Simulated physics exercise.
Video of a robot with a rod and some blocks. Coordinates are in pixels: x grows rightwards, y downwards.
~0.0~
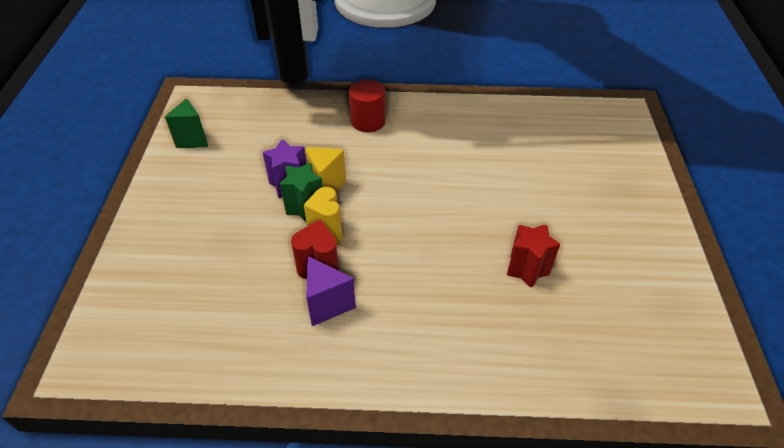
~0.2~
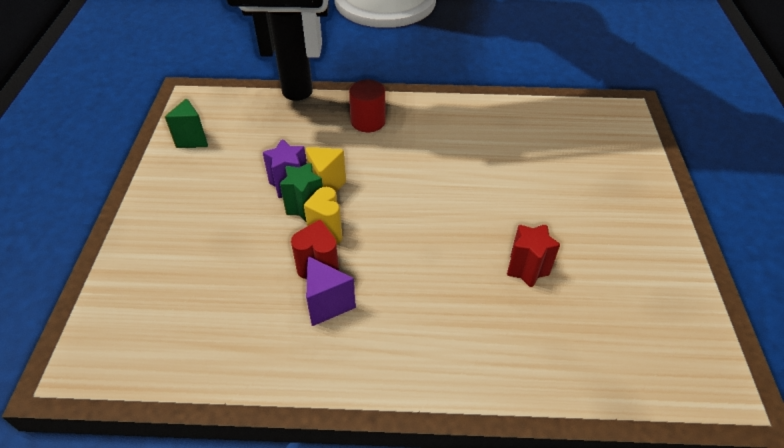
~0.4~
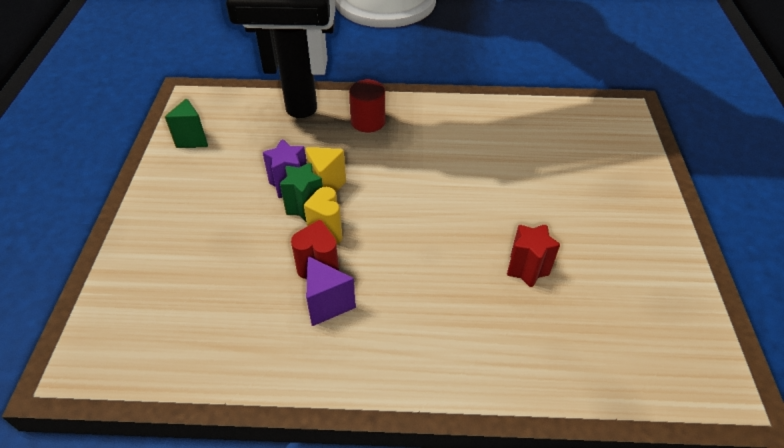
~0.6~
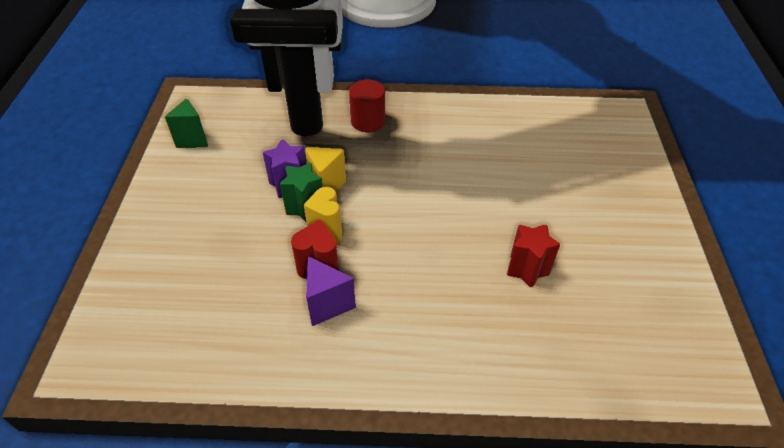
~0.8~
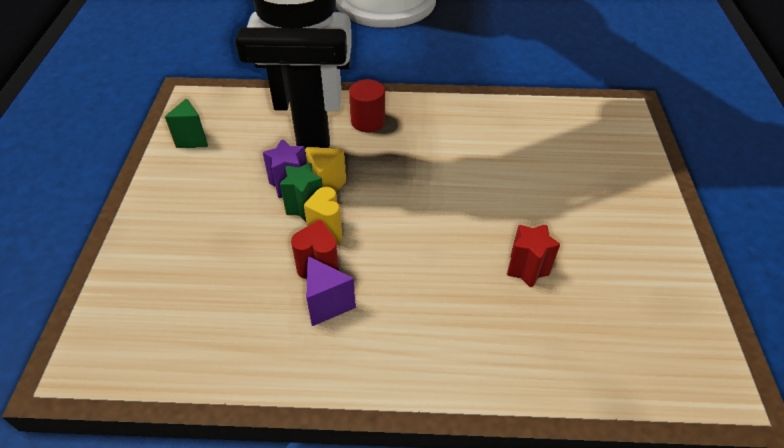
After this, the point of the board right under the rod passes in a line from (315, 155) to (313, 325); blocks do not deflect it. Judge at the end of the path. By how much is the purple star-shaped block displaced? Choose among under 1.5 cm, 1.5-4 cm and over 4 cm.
It will move between 1.5 and 4 cm.
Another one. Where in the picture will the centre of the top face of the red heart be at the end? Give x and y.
I'd expect the centre of its top face to be at (276, 322).
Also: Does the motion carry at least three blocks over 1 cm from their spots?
The answer is yes.
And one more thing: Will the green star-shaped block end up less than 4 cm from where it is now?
It seems not.
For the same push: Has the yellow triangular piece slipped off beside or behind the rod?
Short answer: Yes.
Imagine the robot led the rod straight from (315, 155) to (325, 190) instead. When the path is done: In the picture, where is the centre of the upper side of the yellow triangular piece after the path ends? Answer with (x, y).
The centre of its top will be at (336, 178).
On the path given first. One third of the way, rod at (314, 193); purple star-shaped block at (276, 166), turned 75° clockwise; green star-shaped block at (290, 200); yellow triangular piece at (340, 182), turned 70° anticlockwise.
Two thirds of the way, rod at (313, 250); purple star-shaped block at (277, 166), turned 75° clockwise; green star-shaped block at (273, 233), turned 95° clockwise; red heart at (309, 263); yellow triangular piece at (345, 188), turned 95° anticlockwise.
At the end, rod at (311, 315); purple star-shaped block at (277, 166), turned 75° clockwise; green star-shaped block at (273, 235), turned 110° clockwise; red heart at (276, 322), turned 80° clockwise; yellow triangular piece at (345, 188), turned 95° anticlockwise.
